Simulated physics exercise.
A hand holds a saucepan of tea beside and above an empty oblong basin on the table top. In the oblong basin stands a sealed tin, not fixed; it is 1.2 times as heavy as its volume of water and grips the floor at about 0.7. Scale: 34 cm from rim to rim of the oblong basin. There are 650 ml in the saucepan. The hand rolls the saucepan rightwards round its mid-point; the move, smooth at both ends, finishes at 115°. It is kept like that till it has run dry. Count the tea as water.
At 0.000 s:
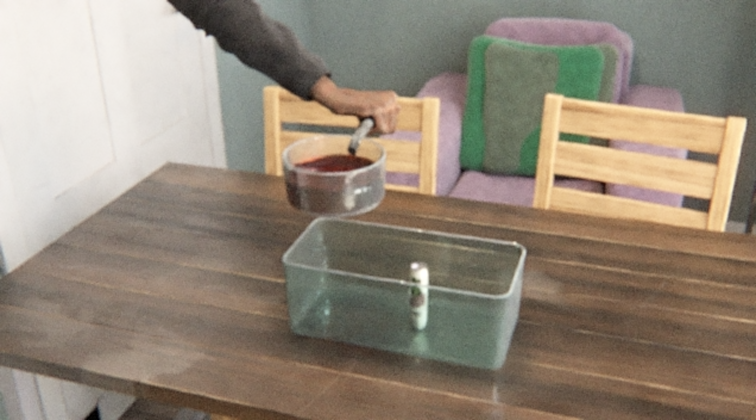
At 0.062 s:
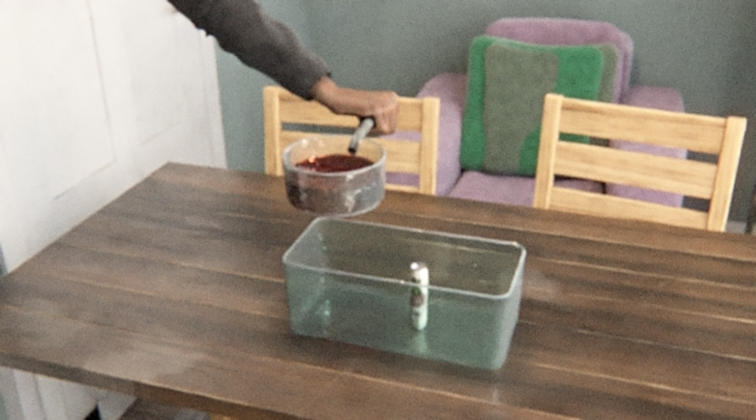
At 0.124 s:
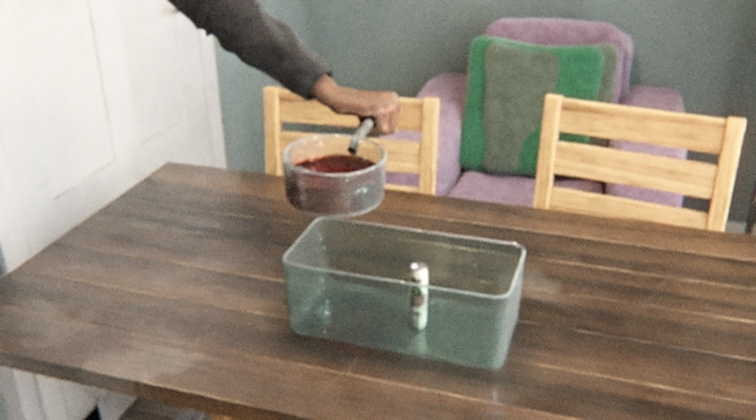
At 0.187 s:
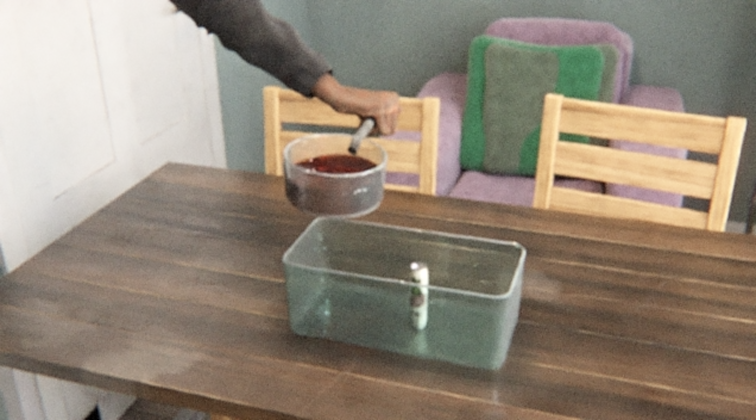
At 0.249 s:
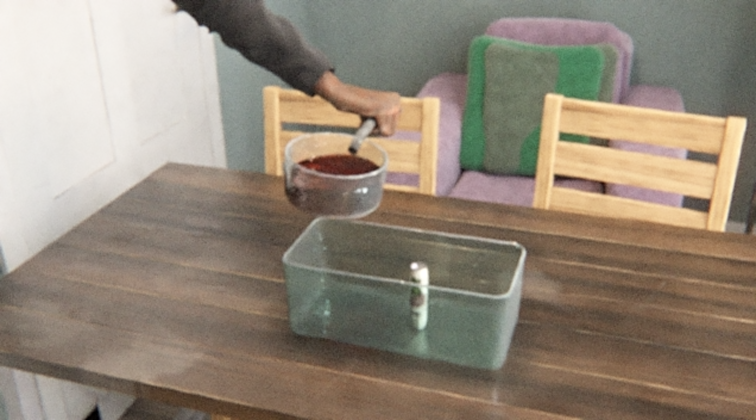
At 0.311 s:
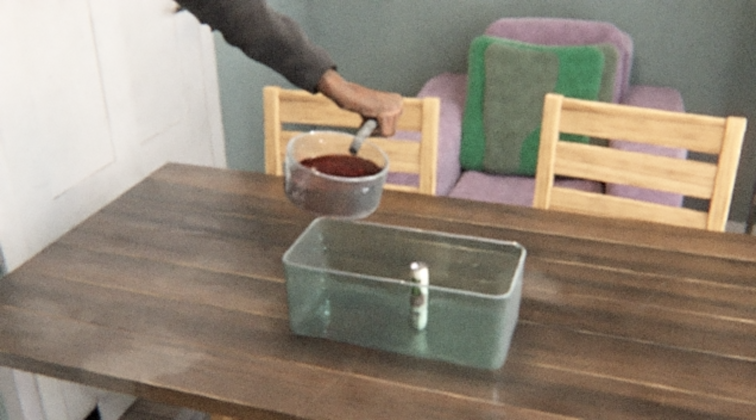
The clip opens on a hand holding a clear saucepan of dark reddish tea level above an empty oblong basin on a wooden table, with a small tin visible at the basin. The tea shifts slightly, then the hand slowly tilts the saucepan a little to the right.
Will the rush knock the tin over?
The tin remains upright.
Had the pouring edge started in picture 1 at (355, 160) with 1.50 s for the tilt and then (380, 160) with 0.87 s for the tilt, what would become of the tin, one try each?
First it stays up; then it topples.
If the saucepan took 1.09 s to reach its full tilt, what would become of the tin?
Then it stays up.
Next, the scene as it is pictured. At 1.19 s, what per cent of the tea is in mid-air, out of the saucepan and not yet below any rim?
About 6 per cent.
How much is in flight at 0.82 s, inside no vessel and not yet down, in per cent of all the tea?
Near 28 in a hundred.
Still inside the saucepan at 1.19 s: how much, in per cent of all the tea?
Near 8 in a hundred.
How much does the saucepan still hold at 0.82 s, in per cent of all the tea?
Near 58 in a hundred.
Then, 0.82 s in, the tilt is 66° and 59 per cent is still to pour; the tin stands where it began.
Then, 1.19 s in, the tilt is 103° and 8 per cent is still to pour; the tin stands where it began.
Then, 1.58 s in, the tilt is 115° and 0 per cent is still to pour; the tin stands where it began.
Then, 2.00 s in, the tilt is 115° and 0 per cent is still to pour; the tin stands where it began.
Finally, the tin stands where it began.
